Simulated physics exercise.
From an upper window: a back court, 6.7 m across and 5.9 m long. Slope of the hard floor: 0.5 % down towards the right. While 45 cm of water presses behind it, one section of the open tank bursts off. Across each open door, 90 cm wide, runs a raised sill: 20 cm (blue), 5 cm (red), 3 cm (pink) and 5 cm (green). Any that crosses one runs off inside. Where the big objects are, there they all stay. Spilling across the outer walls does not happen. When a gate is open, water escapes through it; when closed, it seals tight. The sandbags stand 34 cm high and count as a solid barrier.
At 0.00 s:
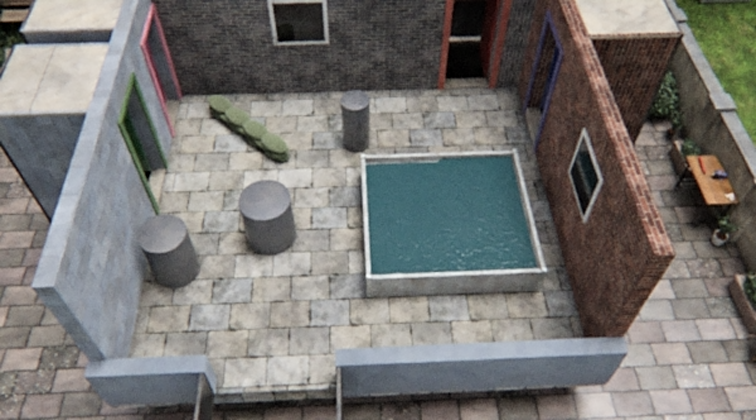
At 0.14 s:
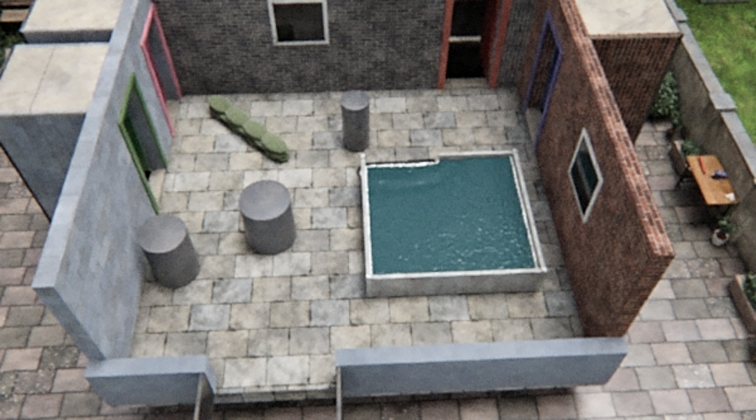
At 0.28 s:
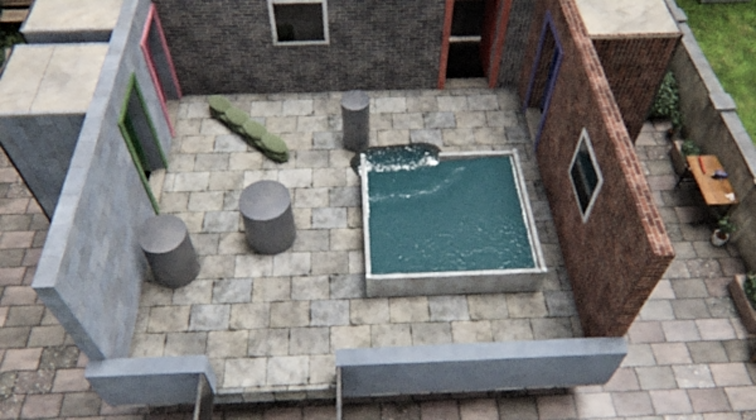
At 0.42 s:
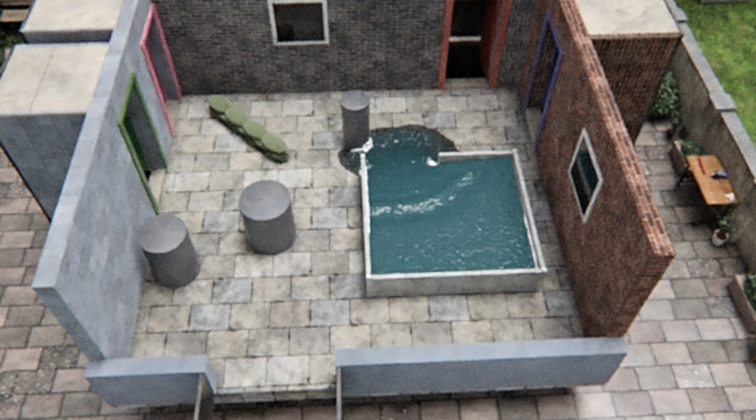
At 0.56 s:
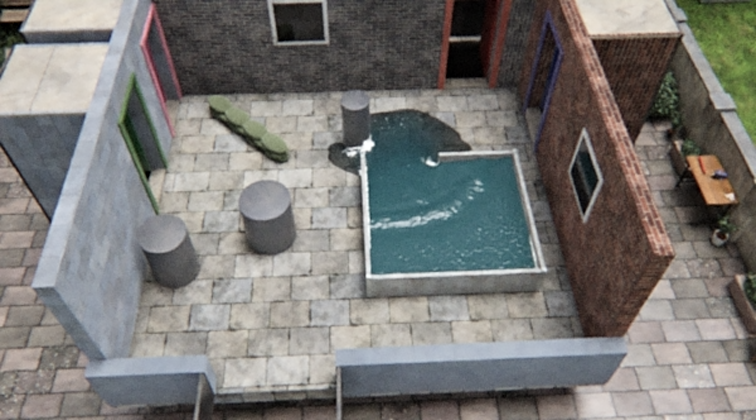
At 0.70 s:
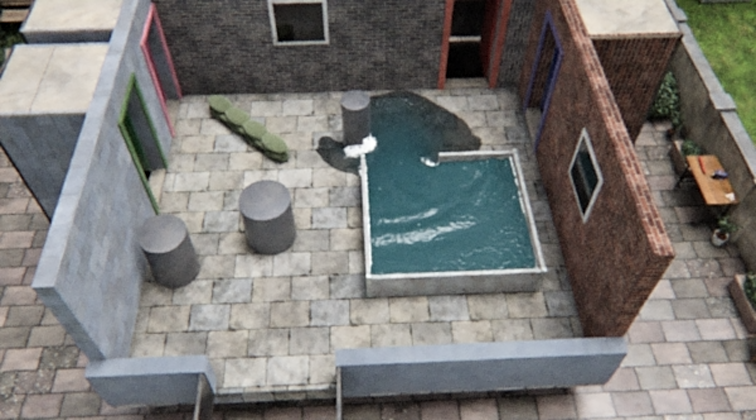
Walled paved courtyard with a square tank of blue-green water, its far side opening and water spreading across the paving around a grey cylinder.
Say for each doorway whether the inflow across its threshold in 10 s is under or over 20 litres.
Inflow in 10 s: Blue door, under; red door, over; pink door, over; green door, under.
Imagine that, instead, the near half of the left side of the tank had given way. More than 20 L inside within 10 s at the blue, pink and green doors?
The blue door comes out less than that, the pink door more than that and the green door less than that.
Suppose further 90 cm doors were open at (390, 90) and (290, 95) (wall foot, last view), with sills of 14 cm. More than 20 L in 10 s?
In turn: Beyond it, short of it.
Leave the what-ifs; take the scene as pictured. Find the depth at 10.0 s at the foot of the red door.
It's about 9.0 cm.
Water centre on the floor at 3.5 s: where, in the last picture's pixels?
The water is centred near (413, 185).
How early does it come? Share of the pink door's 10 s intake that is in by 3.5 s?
About 5 per cent.
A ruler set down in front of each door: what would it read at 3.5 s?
You'd see blue at 12 cm, red at 12 cm, pink at 7 cm and green at 2 cm.
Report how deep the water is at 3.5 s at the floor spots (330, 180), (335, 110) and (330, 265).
Close to 2, 7 and 0 centimetres.
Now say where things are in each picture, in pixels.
The open tank at (447, 213) is whole and still, 45 cm deep, in the first frame.
The front is at a hidden place, 0.7 m from the gap on the open tank's far side; 0.3 m2 of floor is under water; 45 cm left at the back of the open tank, in the second frame.
The front is at (362, 154), 0.9 m from the gap on the open tank's far side; 0.9 m2 of floor is under water; 45 cm left at the back of the open tank, in the third frame.
Water pours out on the open tank's far side and has run 1.2 m, to (415, 128); typically 7 cm deep outside, 45 cm at the open tank's back, in the fourth frame.
The front is at (414, 113), 1.6 m from the gap on the open tank's far side; 2.4 m2 of floor is under water; 45 cm left at the back of the open tank, in the fifth frame.
Water pours out on the open tank's far side and has run 2.2 m, to (399, 94); typically 5 cm deep outside, 45 cm at the open tank's back, in the sixth frame.
After 1.4 s water covers 15 % of the floor and is deepest (32 cm) near (369, 149); blue door not reached, red door 6 cm at the sill, 0 L in, pink door not reached, green door not reached.
After 2.2 s water covers 25 % of the floor and is deepest (31 cm) near (369, 156); blue door not reached, red door 12 cm at the sill, 13 L in, pink door not reached, green door not reached.
After 3.5 s water covers 40 % of the floor and is deepest (26 cm) near (511, 91); blue door 12 cm at the sill, 0 L in, red door 12 cm at the sill, 48 L in, pink door 7 cm at the sill, 5 L in, green door 2 cm at the sill, 0 L in.
After 6.0 s water covers 55 % of the floor and is deepest (18 cm) near (384, 95); blue door 11 cm at the sill, 0 L in, red door 11 cm at the sill, 101 L in, pink door 8 cm at the sill, 75 L in, green door 5 cm at the sill, 0 L in.
After 10.0 s water covers 90 % of the floor and is deepest (13 cm) near (513, 97); blue door 9 cm at the sill, 0 L in, red door 9 cm at the sill, 135 L in, pink door 6 cm at the sill, 124 L in, green door 4 cm at the sill, 0 L in.
